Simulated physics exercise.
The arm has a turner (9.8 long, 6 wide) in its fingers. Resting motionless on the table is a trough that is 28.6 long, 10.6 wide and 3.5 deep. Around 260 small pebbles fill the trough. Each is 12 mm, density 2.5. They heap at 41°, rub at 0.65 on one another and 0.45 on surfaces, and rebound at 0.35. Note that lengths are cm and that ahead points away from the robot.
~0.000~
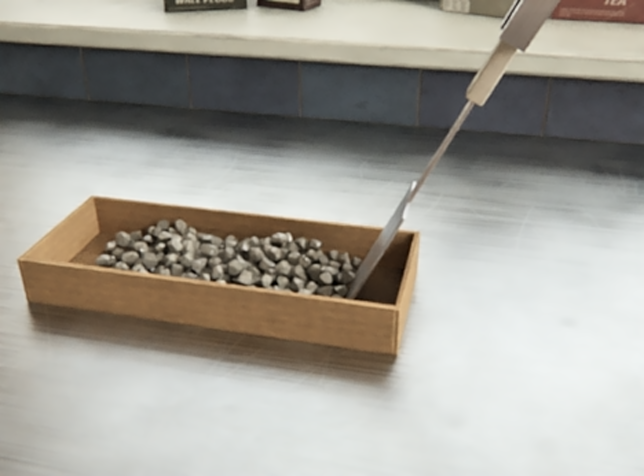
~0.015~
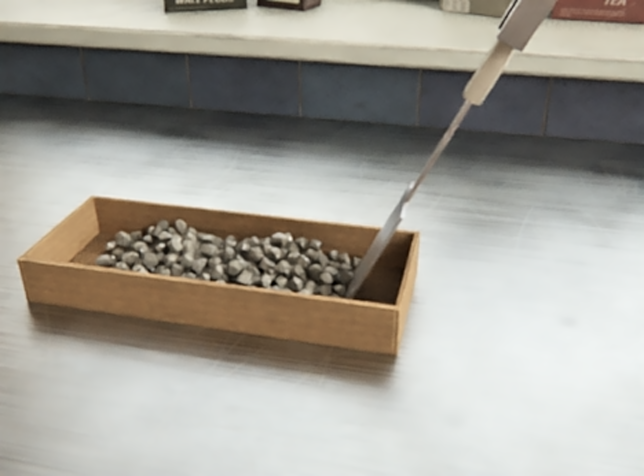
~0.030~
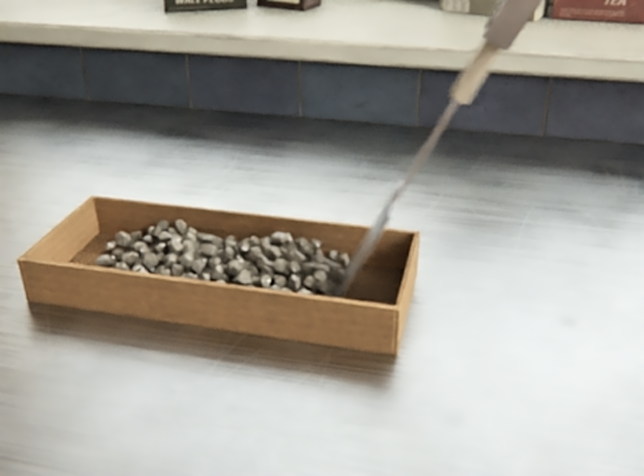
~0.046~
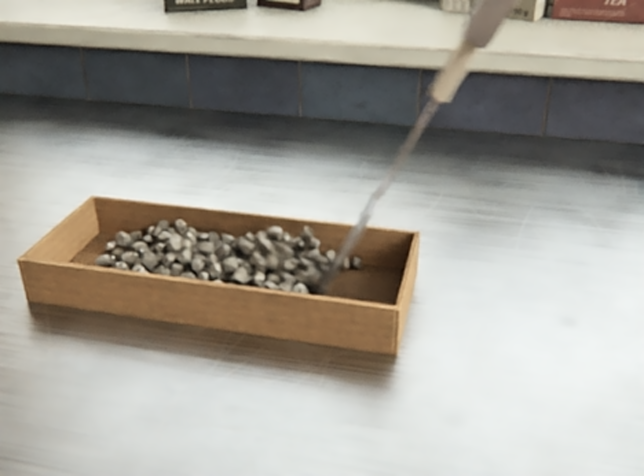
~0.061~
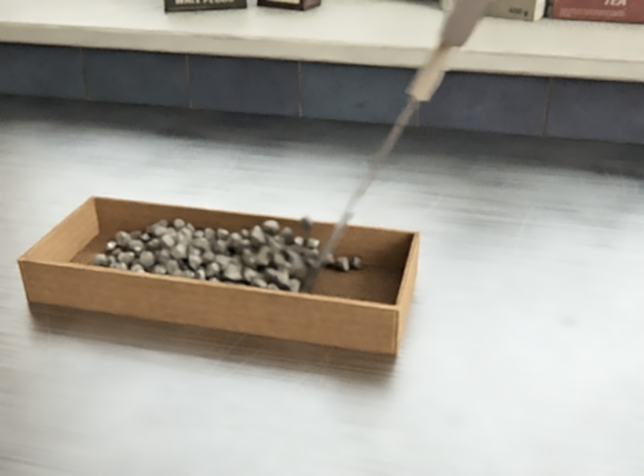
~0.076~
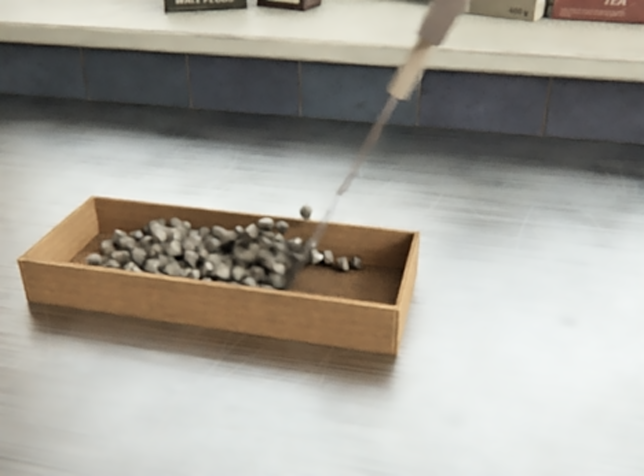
On a grey tabletop, a turner with its blade in a wooden trough of small grey pebbles stays nearly still, then sweeps left through them, bunching the pebbles up while a few are left behind on the right.
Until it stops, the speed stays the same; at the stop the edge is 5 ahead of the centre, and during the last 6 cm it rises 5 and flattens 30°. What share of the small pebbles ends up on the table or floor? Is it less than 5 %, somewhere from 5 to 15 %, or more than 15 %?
It is somewhere from 5 to 15 %.
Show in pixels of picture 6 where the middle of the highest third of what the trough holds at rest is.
About (118, 250).
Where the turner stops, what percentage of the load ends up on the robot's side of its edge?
I'd put it at around 30 in a hundred.
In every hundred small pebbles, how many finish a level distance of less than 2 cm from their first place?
I'd say some 15 in a hundred.
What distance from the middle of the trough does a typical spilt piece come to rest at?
26 cm or so.
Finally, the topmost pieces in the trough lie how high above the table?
Close to 4.5 centimetres high.
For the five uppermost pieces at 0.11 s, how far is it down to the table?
Roughly 5 cm above the table.
By 0.11 s, sloping 63°, highest piece 5 above the table; 258 in the trough, 1 on the blade or in flight.
By 0.15 s, sloping 51°, highest piece 6 above the table; 258 in the trough, 1 on the blade or in flight.
By 0.37 s, sloping 34°, highest piece 5 above the table; 237 in the trough, 20 on the table or floor, 2 on the blade or in flight.
By 1.42 s, sloping 34°, highest piece 4 above the table; 236 in the trough, 23 on the table or floor.
Final count, 236 in the trough, 23 on the table or floor. That is 9 % on the table or floor.
